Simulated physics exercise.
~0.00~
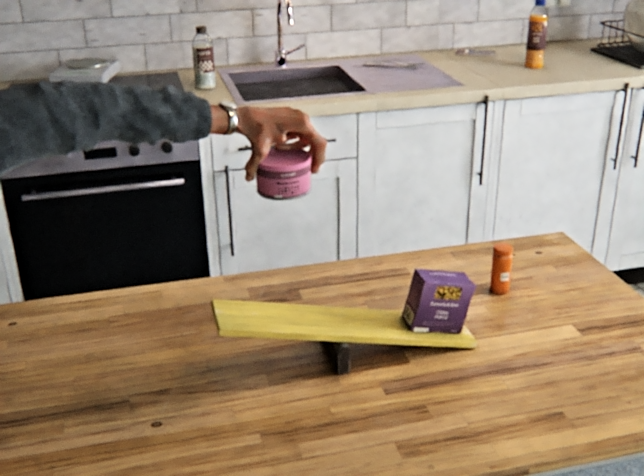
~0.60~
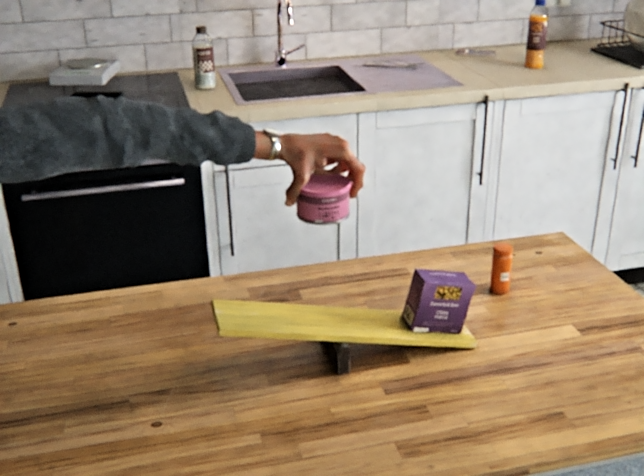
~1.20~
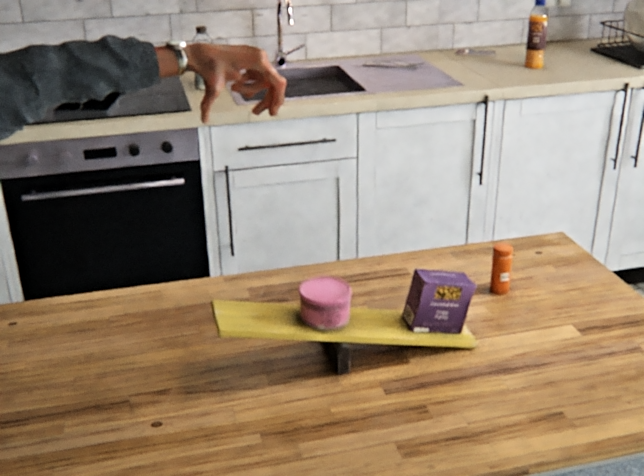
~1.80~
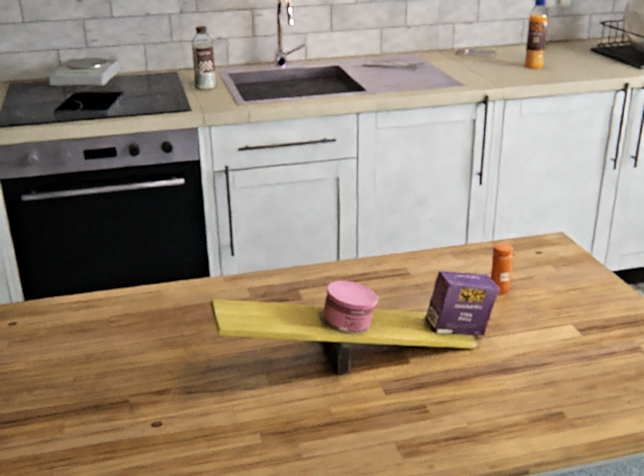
In a kitchen, a yellow plank lies tilted over a small dark block on a wooden counter, its right end low with a purple packet resting there and an orange shaker standing just beyond. A hand reaches in from the left, holding a pink tub above the plank, and moves it right and downward. The hand releases the tub, which comes to rest on the plank near its middle, and draws back. The tub then shifts slightly right, and the purple packet shifts right too. The plank stays tilted as it began, right end down, with both items still on it and the shaker unmoved.
